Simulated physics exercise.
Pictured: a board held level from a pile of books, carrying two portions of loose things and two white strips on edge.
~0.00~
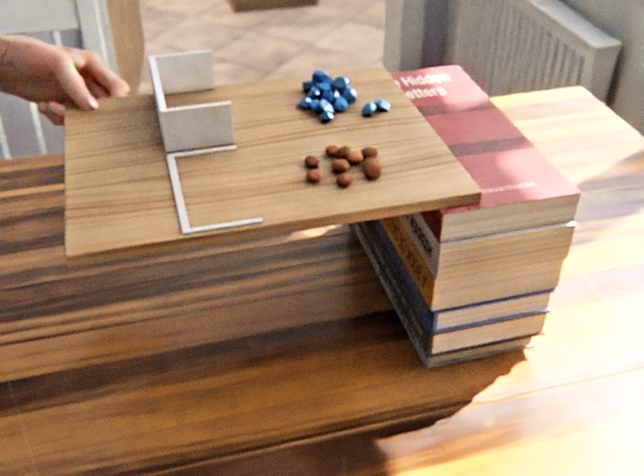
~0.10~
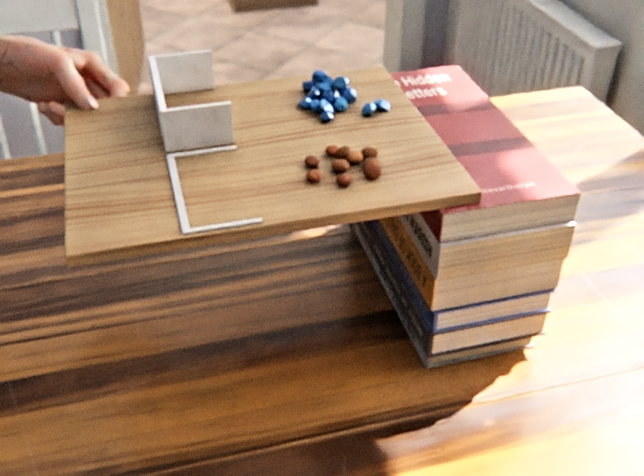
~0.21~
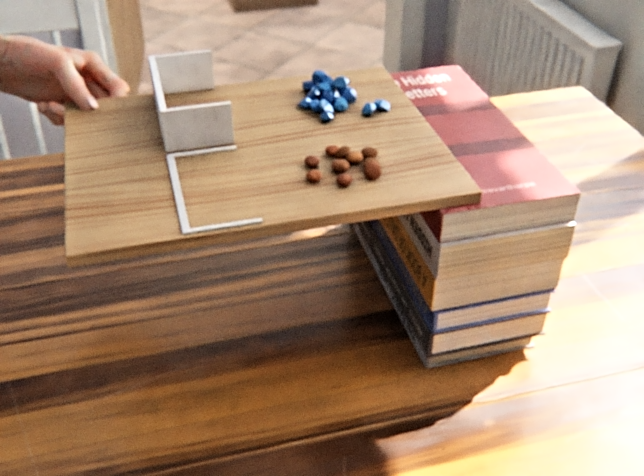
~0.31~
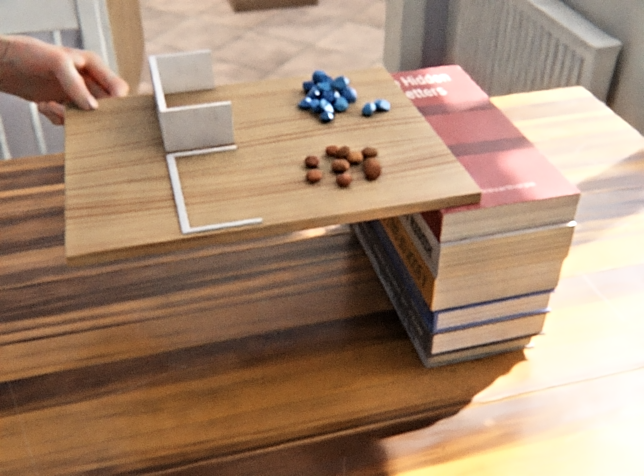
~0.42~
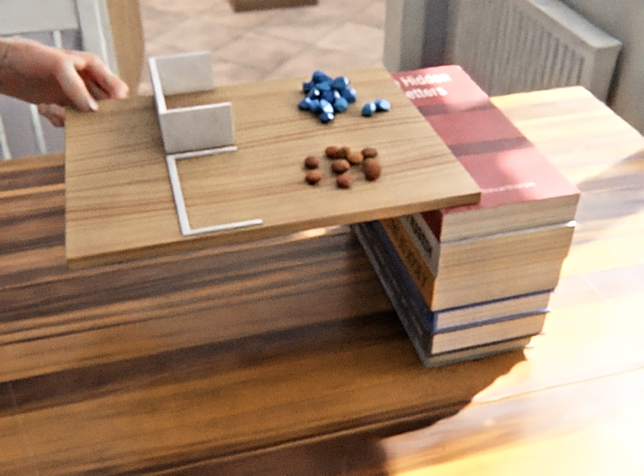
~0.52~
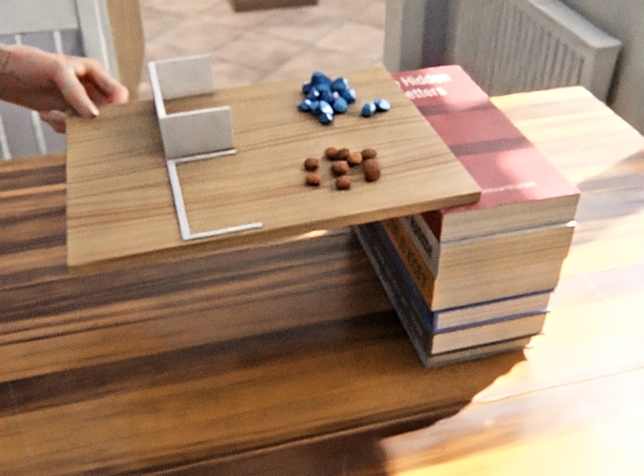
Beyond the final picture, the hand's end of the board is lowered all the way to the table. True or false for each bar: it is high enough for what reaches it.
Near lot: False, it gets over. Far lot: True, it is held.
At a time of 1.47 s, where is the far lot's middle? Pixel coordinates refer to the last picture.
I'd point at about (308, 129).
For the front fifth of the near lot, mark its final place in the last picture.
Around (87, 356).
By 0.94 s, board sloping at 12°; near lot where it was; far lot where it was.
By 1.47 s, board sloping at 27°; near lot where it was; far lot on its way down.
By 2.05 s, board sloping at 40°; near lot every one past its bar; far lot has reached its bar.
When it is over (2.7 s), board resting at 40°; near lot every one past its bar; far lot gathered behind its bar.
